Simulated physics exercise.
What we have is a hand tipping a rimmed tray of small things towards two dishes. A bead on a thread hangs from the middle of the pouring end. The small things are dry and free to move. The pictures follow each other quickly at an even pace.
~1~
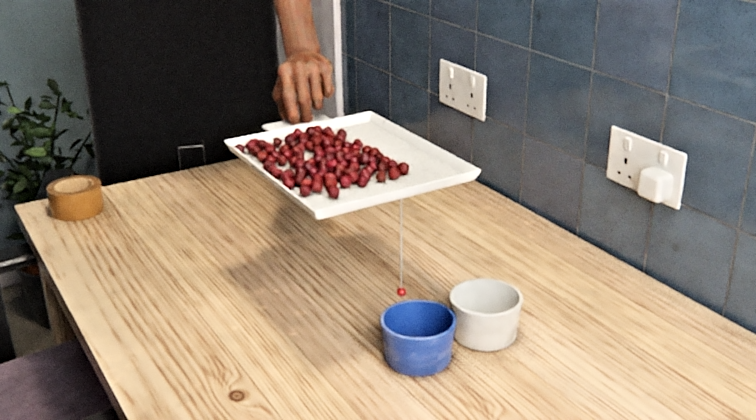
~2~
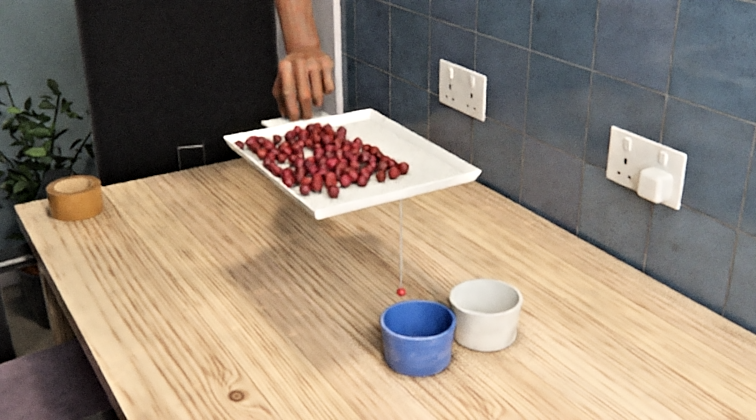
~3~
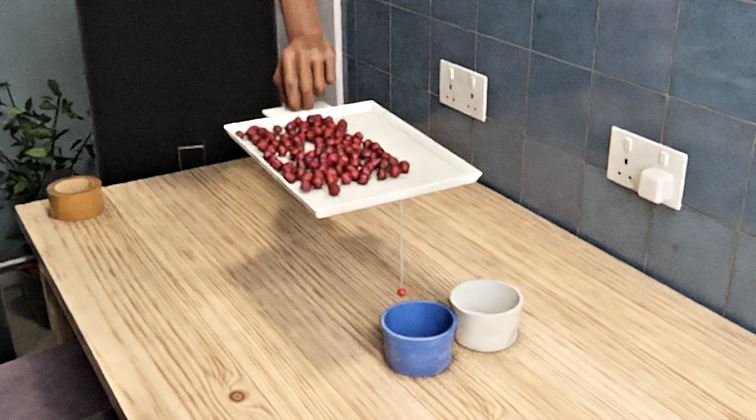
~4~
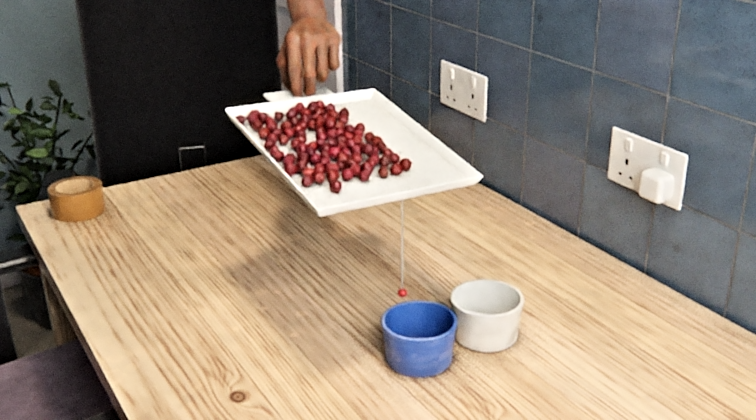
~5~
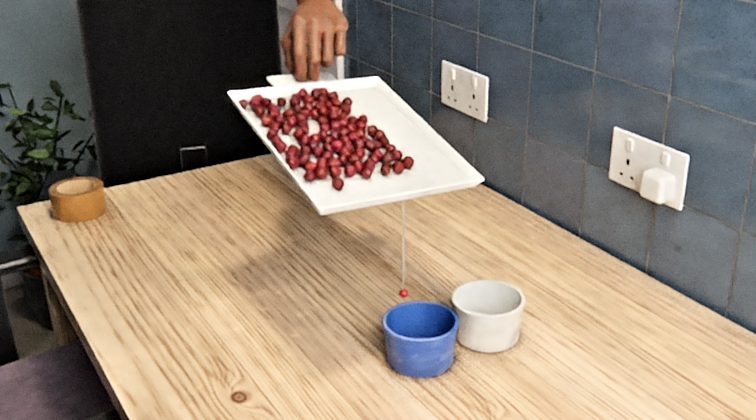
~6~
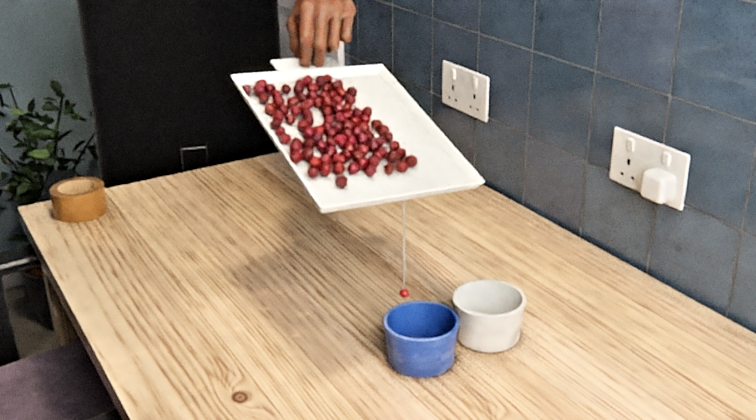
A hand holds a white rimmed tray of dark red cherries level above a wooden table, with a blue dish and a pale grey dish below. The hand then rises steadily, lifting the back of the tray so it slopes toward the dishes, while the cherries stay bunched toward the left side.
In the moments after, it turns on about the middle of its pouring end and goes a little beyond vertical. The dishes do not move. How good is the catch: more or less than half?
Caught overall: The larger part.
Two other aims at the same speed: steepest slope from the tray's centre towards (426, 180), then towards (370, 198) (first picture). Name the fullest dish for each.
One: The right-hand dish. Two: Left.
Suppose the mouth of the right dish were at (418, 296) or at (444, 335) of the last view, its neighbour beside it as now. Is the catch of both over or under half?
First the smaller part, then below a half.
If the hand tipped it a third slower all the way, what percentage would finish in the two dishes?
It comes to 80 per cent or so.
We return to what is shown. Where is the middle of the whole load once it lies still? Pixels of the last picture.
Close to (478, 334).
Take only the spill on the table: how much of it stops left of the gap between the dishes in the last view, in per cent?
Roughly 40 in a hundred.
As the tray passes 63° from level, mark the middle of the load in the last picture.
At about (435, 190).
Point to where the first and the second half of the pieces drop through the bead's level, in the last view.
Around (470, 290) and then (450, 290).
Shortly afterwards, tray tipped steeply; near two thirds on the tray; only a few in the left dish; only a few in the right dish; near a quarter in the air.
Next, tray tipped past a quarter turn; near a quarter in the left dish; near a third in the right dish; near a quarter outside both; near a quarter in the air.
Some moments later, tray tipped past a quarter turn; near a quarter in the left dish; near half in the right dish; near a quarter outside both.
In the end, tray tipped past a quarter turn; near a quarter in the left dish; near half in the right dish; near a quarter outside both.
